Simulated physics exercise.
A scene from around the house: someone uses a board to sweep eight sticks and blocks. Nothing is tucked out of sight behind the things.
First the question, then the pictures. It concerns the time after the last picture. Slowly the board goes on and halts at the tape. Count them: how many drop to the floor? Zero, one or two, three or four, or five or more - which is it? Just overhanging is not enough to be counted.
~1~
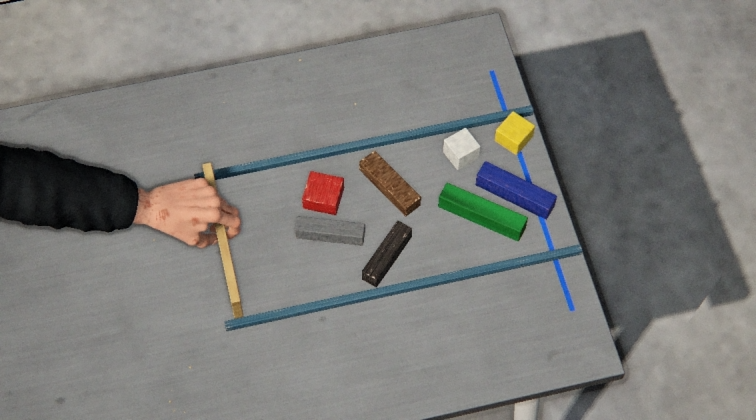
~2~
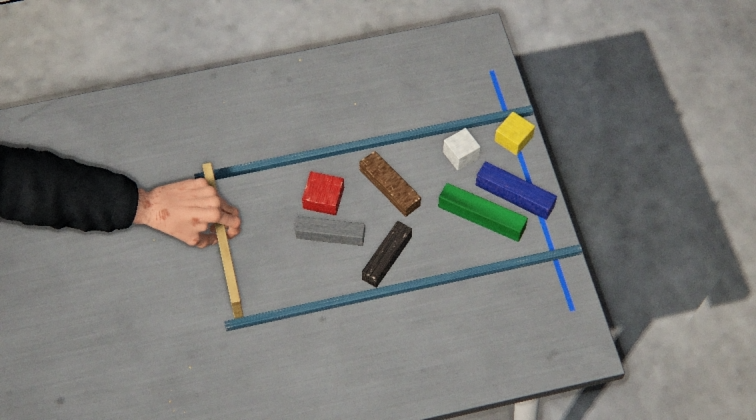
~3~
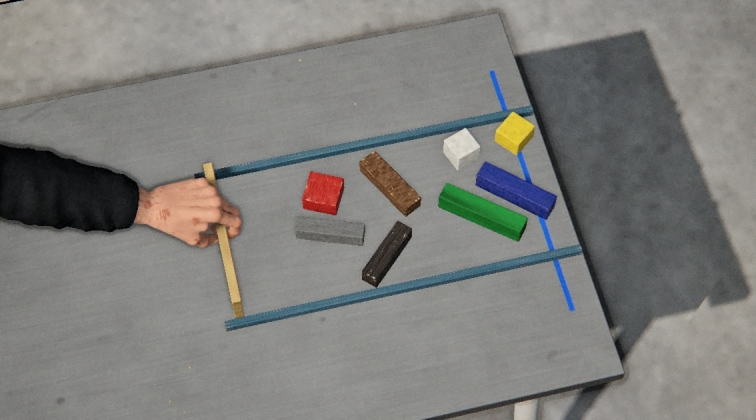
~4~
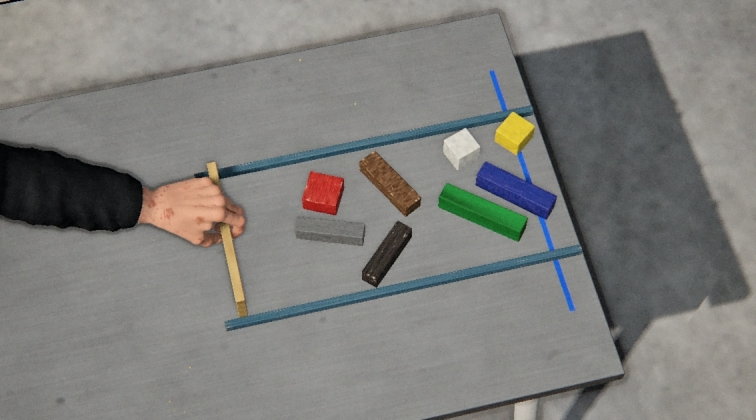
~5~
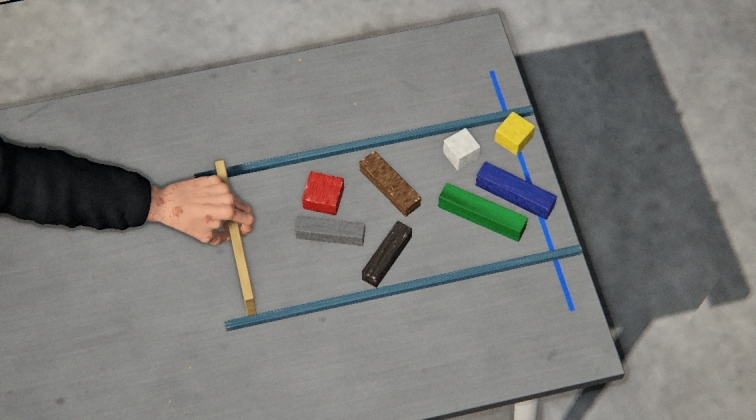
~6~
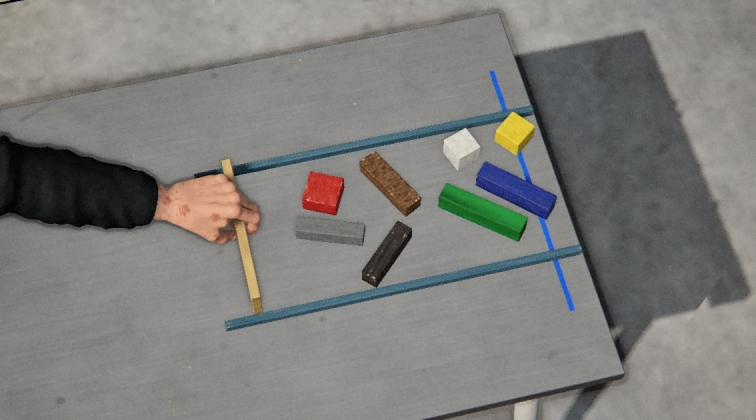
Over four drop.
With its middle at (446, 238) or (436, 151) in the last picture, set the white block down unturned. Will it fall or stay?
First spot: It comes off; second spot: It comes off.
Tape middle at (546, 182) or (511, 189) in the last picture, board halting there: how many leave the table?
The counts: 7 and 4.
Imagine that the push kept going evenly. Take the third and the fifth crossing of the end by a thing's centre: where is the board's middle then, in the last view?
I'd say close to (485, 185), and after that close to (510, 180).
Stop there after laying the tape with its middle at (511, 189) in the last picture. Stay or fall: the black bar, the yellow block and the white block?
The black bar is still there. The yellow block is gone. The white block is gone.
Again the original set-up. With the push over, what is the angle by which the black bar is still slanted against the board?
About 90° out of line.
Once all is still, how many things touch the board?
At rest, 3 are in contact.
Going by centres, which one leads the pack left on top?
The black bar is the one.
Soon after, none off yet; yellow block at rest near (515, 133); blue bar at rest near (516, 191); green stick at rest near (483, 212).
At rest, the number that fall off is five or more; fallen, brown bar, white block, green stick, blue bar and yellow block.
